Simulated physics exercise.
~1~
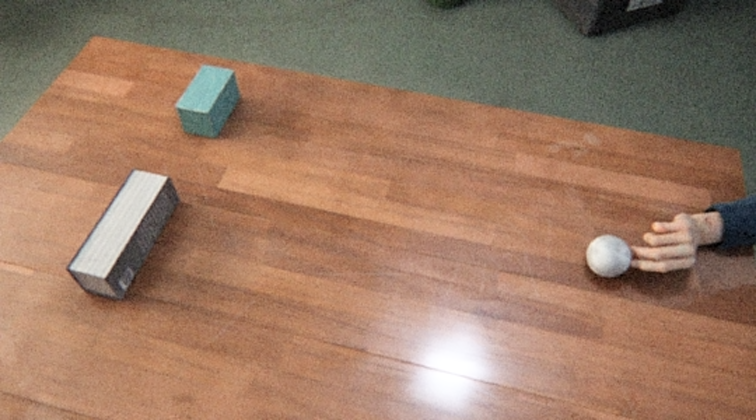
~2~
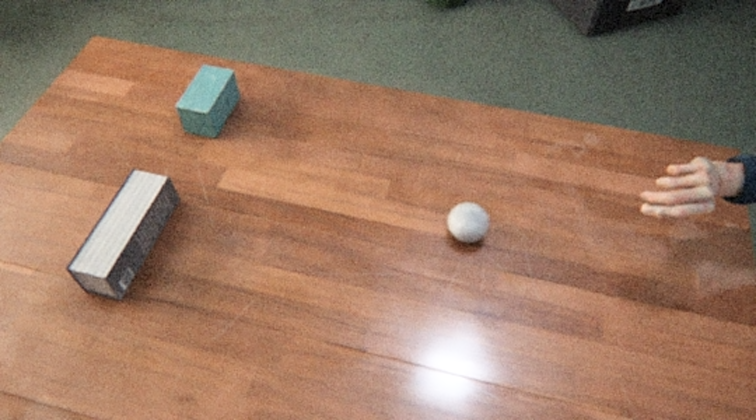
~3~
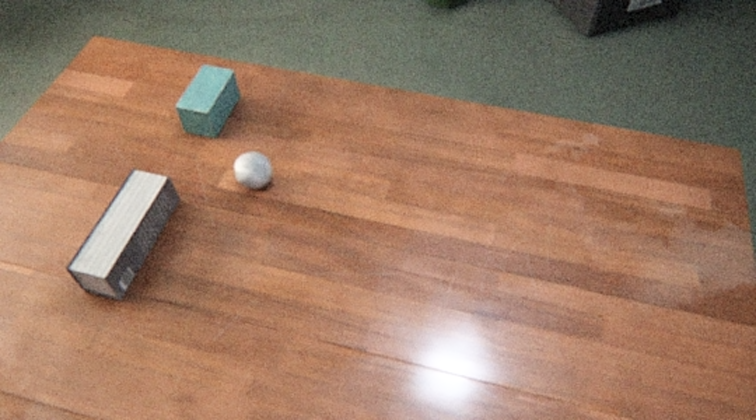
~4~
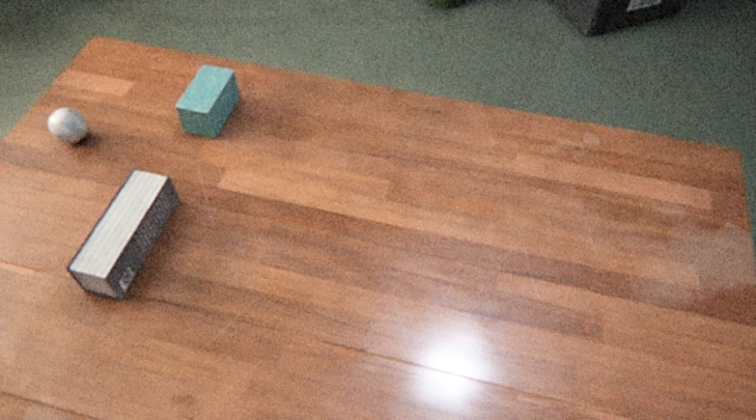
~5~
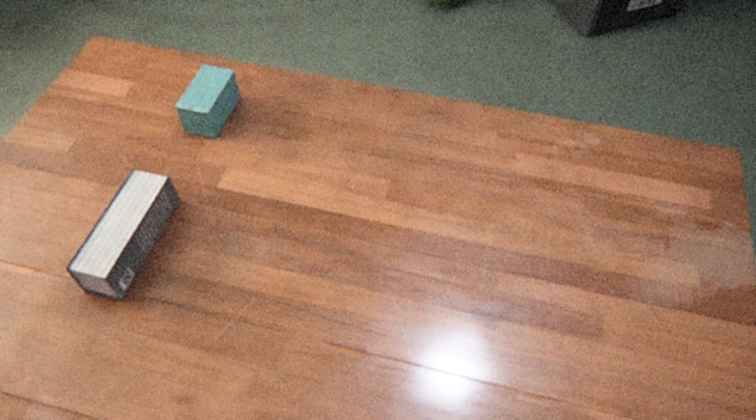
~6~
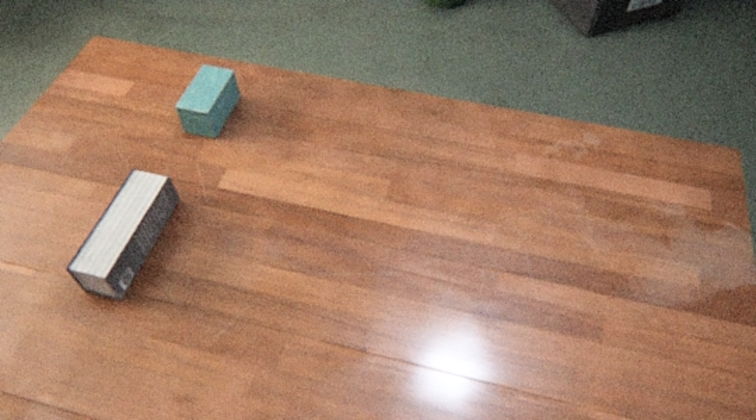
In this clip, a hand releases a white ball on a wooden table and draws back as the ball rolls left. The ball passes through the gap between a turquoise block and a grey book, continues toward the table's left edge, and goes out of view.
